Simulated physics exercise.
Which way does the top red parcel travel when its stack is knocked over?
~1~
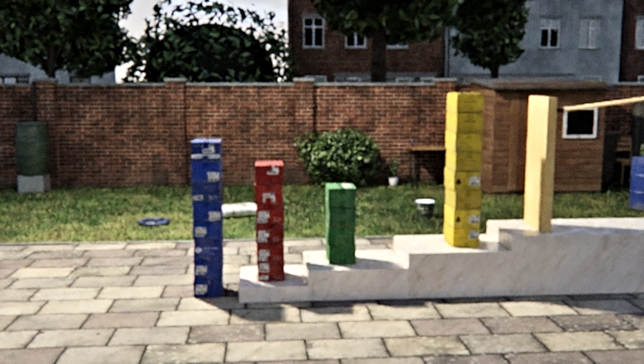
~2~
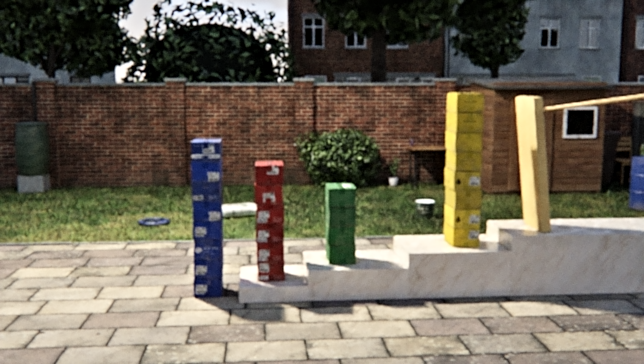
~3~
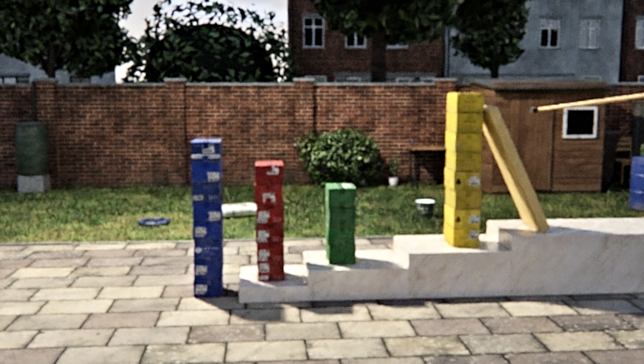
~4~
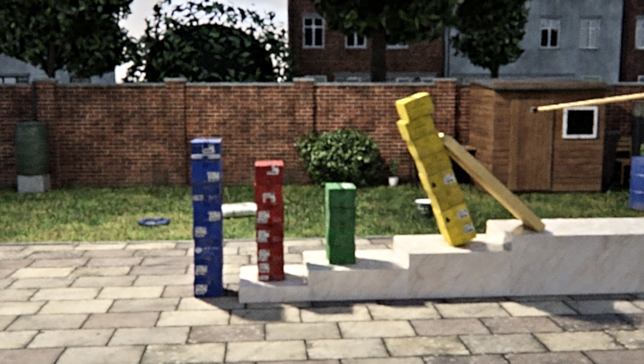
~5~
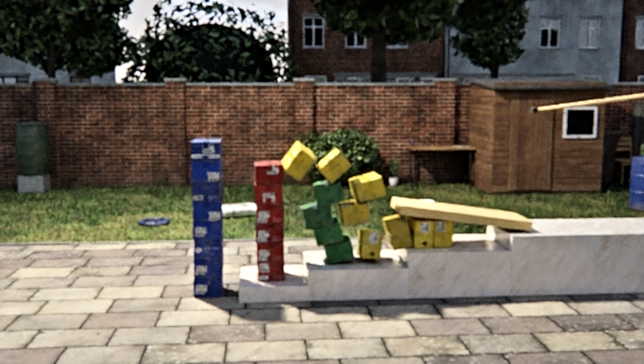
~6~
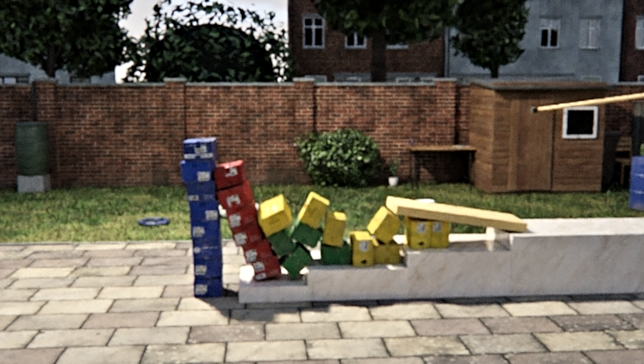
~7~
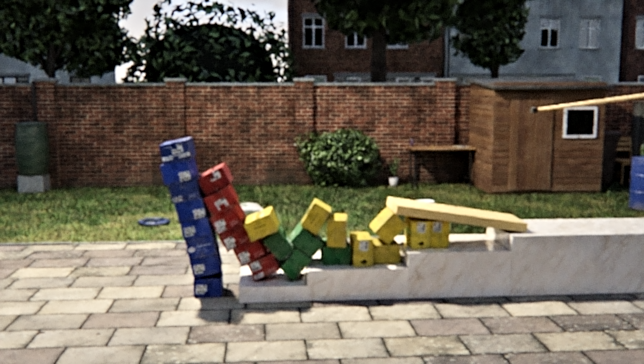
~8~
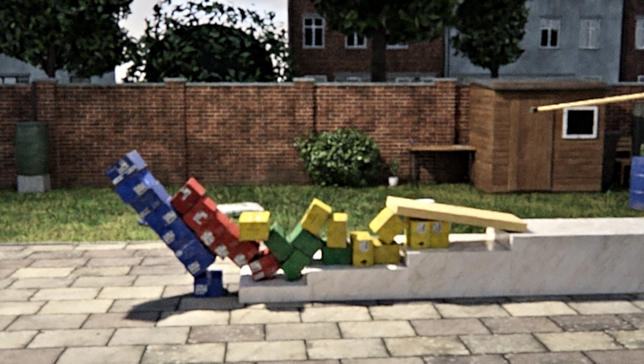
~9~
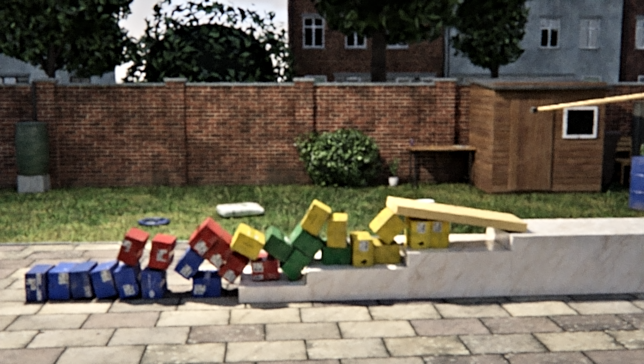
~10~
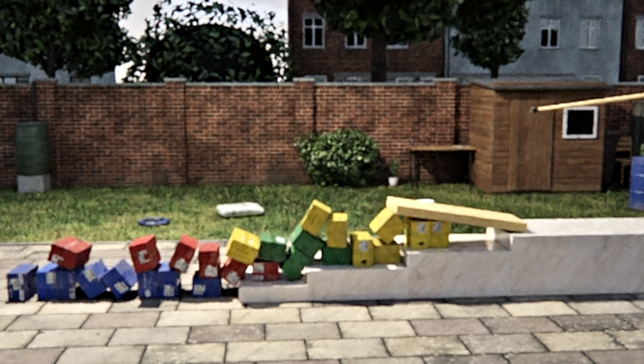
It travels to the left, coming down among the fallen blue parcels.
